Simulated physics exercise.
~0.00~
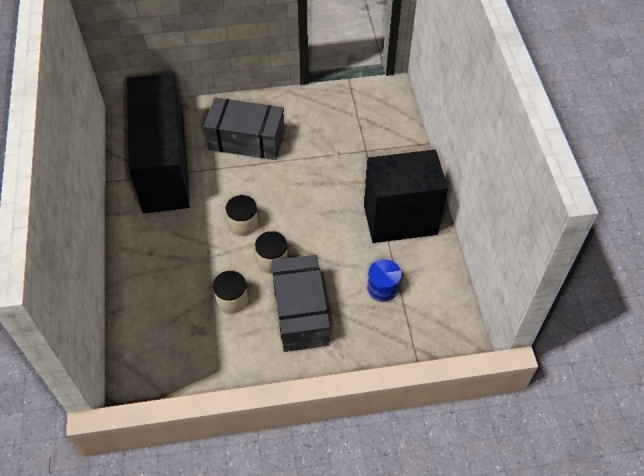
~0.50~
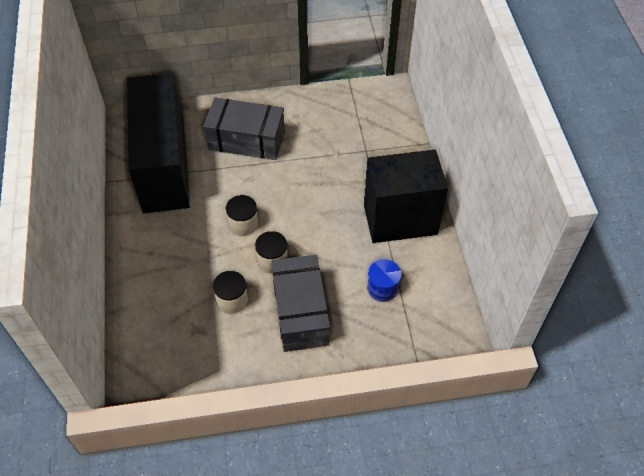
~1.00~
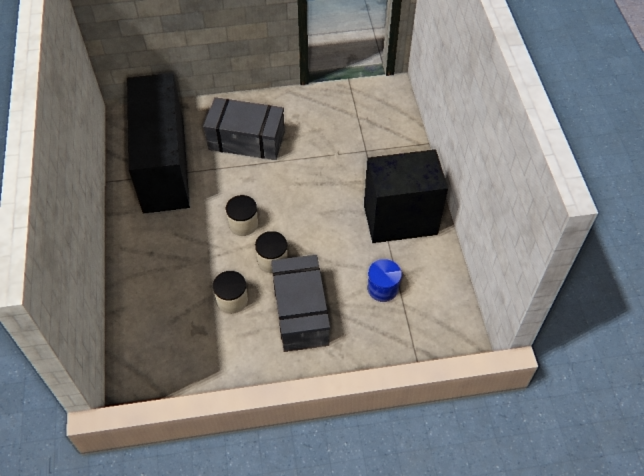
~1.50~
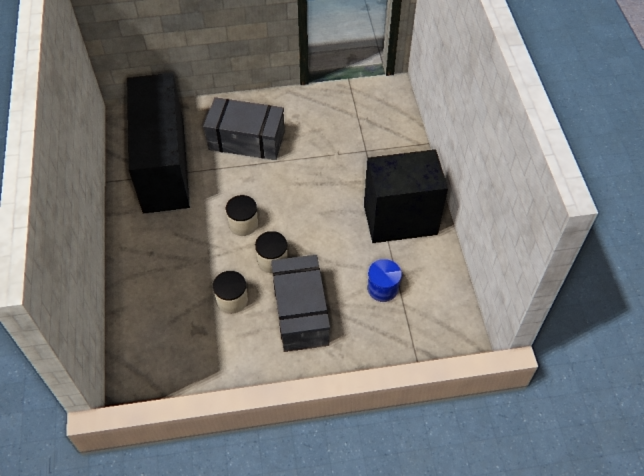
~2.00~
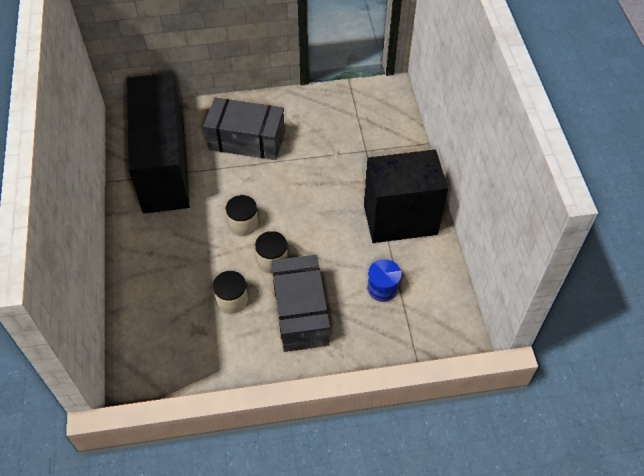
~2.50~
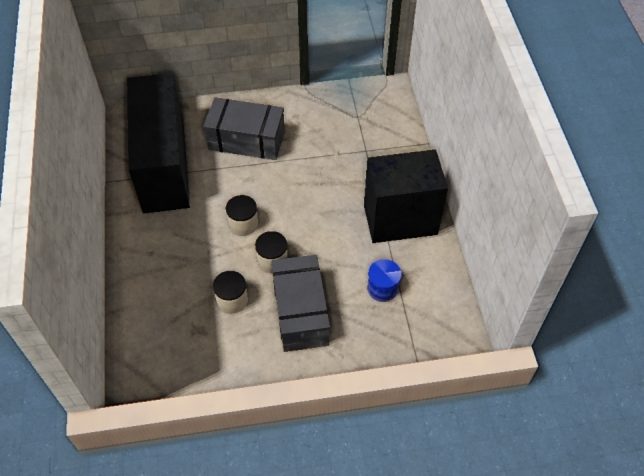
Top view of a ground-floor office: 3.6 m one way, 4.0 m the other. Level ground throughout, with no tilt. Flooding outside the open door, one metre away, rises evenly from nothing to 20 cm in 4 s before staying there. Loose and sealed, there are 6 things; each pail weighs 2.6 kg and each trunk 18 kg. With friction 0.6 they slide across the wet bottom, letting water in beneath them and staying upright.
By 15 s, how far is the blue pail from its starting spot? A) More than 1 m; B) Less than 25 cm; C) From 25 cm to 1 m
(C) From 25 cm to 1 m.
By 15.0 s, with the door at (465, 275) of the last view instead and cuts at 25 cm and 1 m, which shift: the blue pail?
The blue pail covers a long distance.
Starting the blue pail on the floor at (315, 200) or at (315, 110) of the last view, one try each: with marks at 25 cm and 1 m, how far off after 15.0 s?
In that order: It goes a long way; it goes a long way.
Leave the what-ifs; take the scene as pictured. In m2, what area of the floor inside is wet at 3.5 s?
Wet: Near 2.5 m2.
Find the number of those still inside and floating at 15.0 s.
6 at that moment.
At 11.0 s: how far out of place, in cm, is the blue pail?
About 40 cm out of place.
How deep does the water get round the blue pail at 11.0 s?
Near 4 cm deep.
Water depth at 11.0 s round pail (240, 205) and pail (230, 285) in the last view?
Close to 6 and 9 centimetres.
After 3.5 s the blue pail is near (385, 273), 0.0 m from its start, aground; 0 afloat.
After 6.8 s the blue pail is near (398, 275), 0.1 m from its start, aground; 0 afloat.
After 11.0 s the blue pail is near (351, 254), 0.4 m from its start, afloat; 5 afloat.
After 15.0 s the blue pail is near (396, 233), 0.4 m from its start, afloat; 6 afloat.
